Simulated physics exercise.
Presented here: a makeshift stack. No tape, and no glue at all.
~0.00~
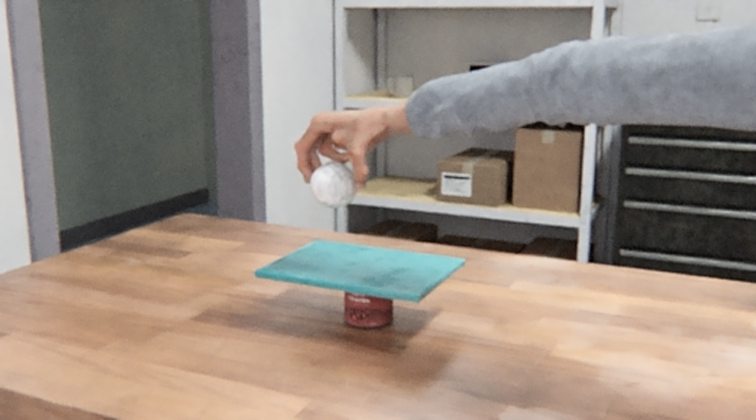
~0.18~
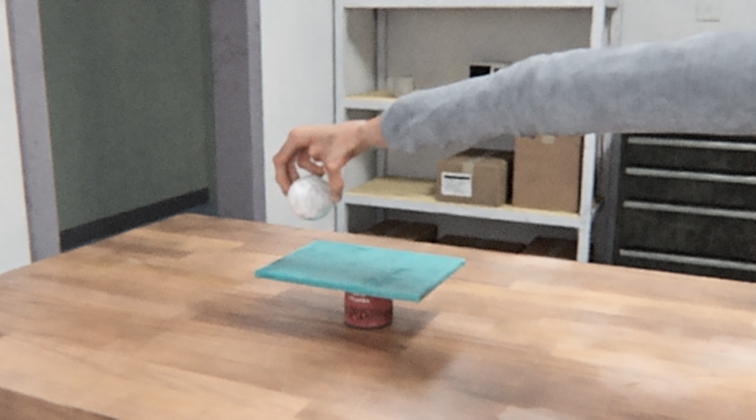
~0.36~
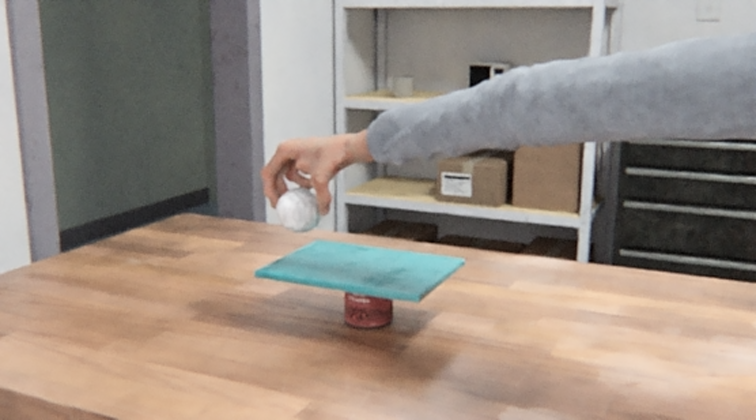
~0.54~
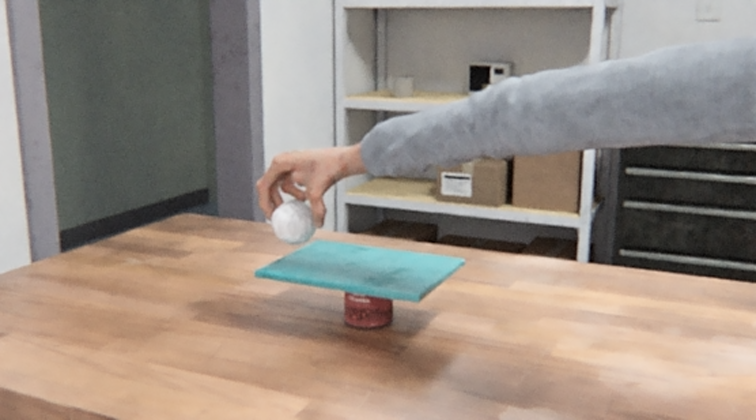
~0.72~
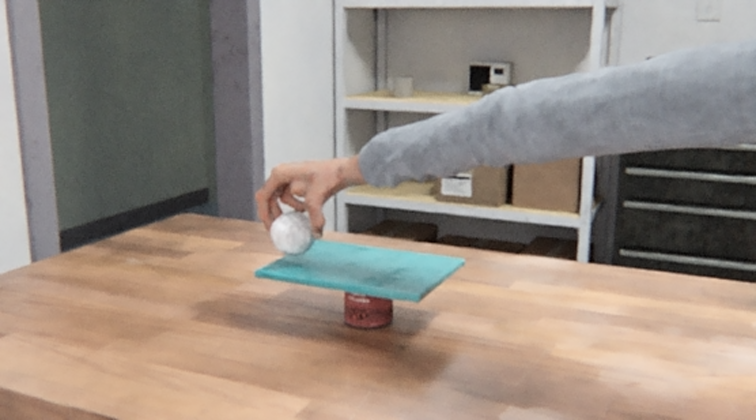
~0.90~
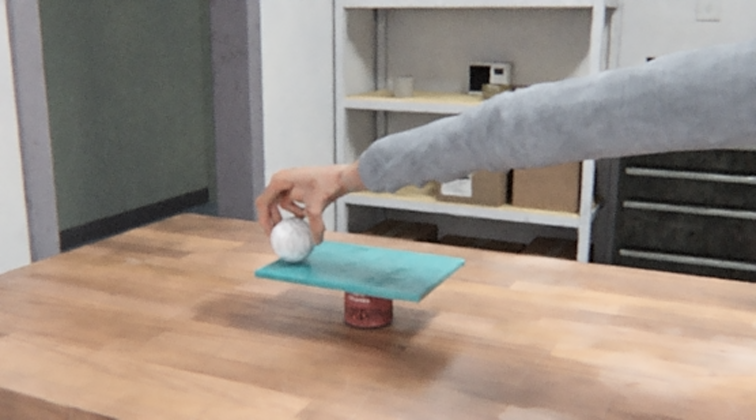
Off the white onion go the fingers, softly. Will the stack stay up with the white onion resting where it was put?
No.
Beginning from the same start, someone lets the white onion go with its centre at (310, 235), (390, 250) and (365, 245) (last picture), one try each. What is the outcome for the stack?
With the first release it tips over; with the second it stays steady; with the third it stays steady.
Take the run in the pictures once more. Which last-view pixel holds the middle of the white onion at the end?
Near (208, 286).
After 1.40 s, white onion now fallen; turquoise lid tipped 38° from how it was.
After 1.60 s, turquoise lid tipped 25° from how it was.
At rest (2.6 s), fallen, white onion; moved from the start, turquoise lid; red tin in place. Seen from the same camera at the end, white onion near (208, 286). The stack gives way.
